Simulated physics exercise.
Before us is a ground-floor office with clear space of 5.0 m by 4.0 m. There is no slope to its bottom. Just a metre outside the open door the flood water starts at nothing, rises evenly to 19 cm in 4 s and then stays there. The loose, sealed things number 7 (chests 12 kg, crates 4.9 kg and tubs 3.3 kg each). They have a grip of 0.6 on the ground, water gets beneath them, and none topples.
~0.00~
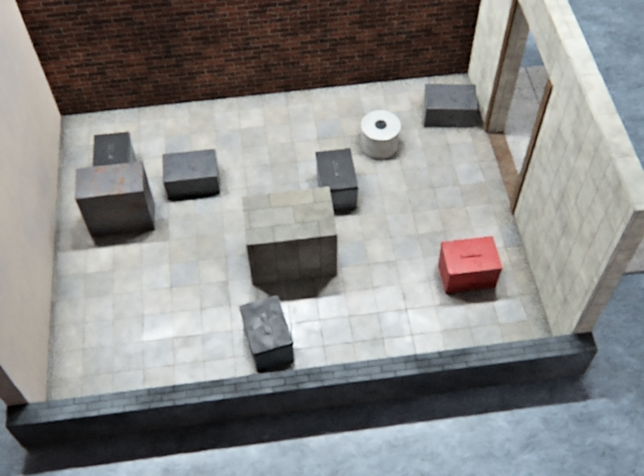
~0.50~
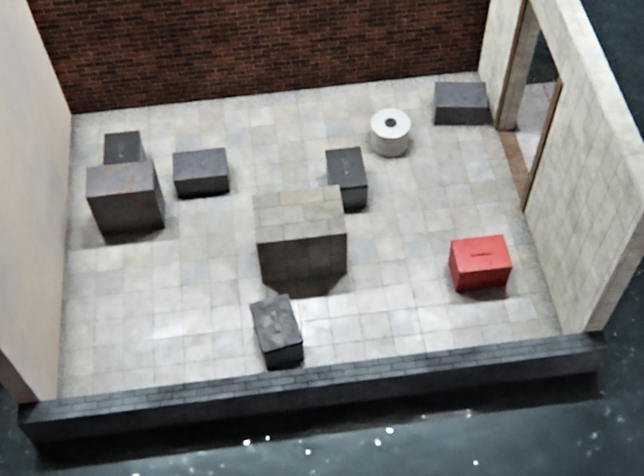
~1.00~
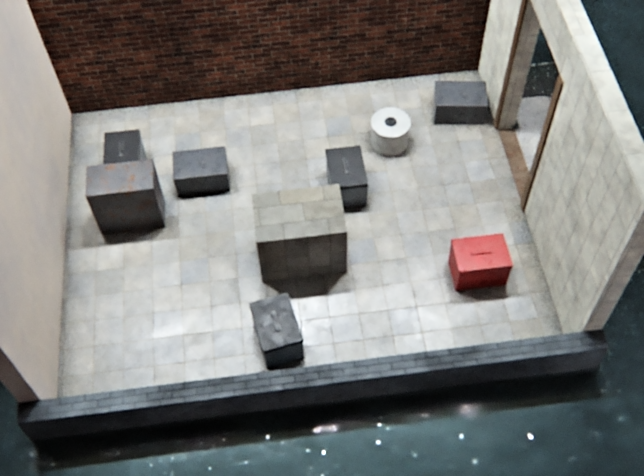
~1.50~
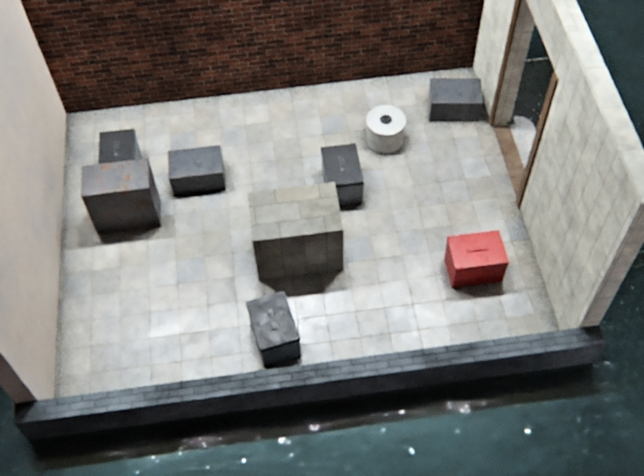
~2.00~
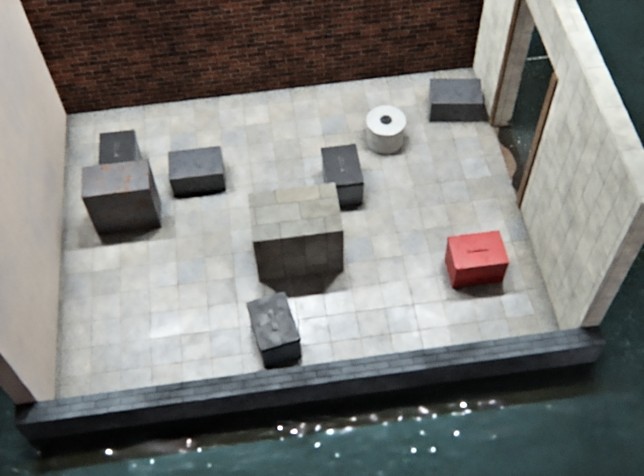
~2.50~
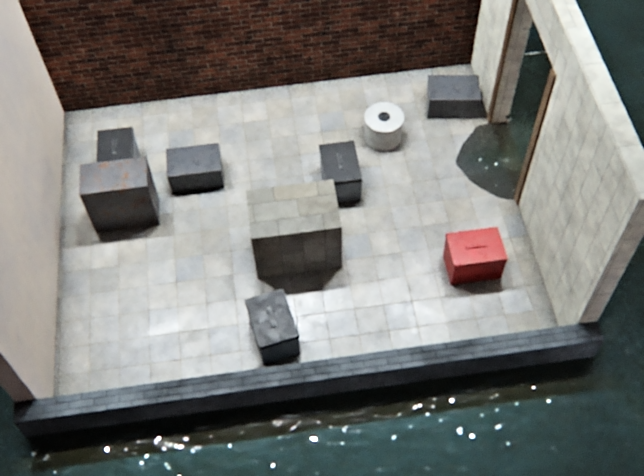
A tiled room with a brick back wall, pale side walls and a low dark front ledge is seen from high above, its doorway at the right. Grey and dark boxes stand around a larger stone-coloured block, with a white tub behind and a red chest at right. The view shifts slightly, dark water replaces the grey ground outside, and a small pool spreads in through the doorway.
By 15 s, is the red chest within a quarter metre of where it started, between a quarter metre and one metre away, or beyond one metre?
Within a quarter metre.
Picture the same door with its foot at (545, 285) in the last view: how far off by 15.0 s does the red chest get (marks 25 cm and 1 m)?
Then the red chest is swept a long way.
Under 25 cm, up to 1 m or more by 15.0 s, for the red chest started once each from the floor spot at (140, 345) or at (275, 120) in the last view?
Try one - it is swept a long way; try two - it is swept a long way.
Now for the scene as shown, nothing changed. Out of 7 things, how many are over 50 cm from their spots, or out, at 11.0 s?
2 in all.
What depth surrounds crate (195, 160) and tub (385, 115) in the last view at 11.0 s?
Depths: Near 7 cm, then near 9 cm.
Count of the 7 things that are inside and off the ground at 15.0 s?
The count is 6.
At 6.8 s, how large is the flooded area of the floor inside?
About 13 m2 is covered.
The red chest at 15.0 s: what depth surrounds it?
I'd put it at about 5 cm.
After 3.5 s the red chest is near (476, 246), 0.0 m from its start, aground; 0 afloat.
After 6.8 s the red chest is near (476, 246), 0.0 m from its start, aground; 1 afloat.
After 11.0 s the red chest is near (476, 246), 0.0 m from its start, aground; 5 afloat.
After 15.0 s the red chest is near (476, 246), 0.0 m from its start, aground; 6 afloat.
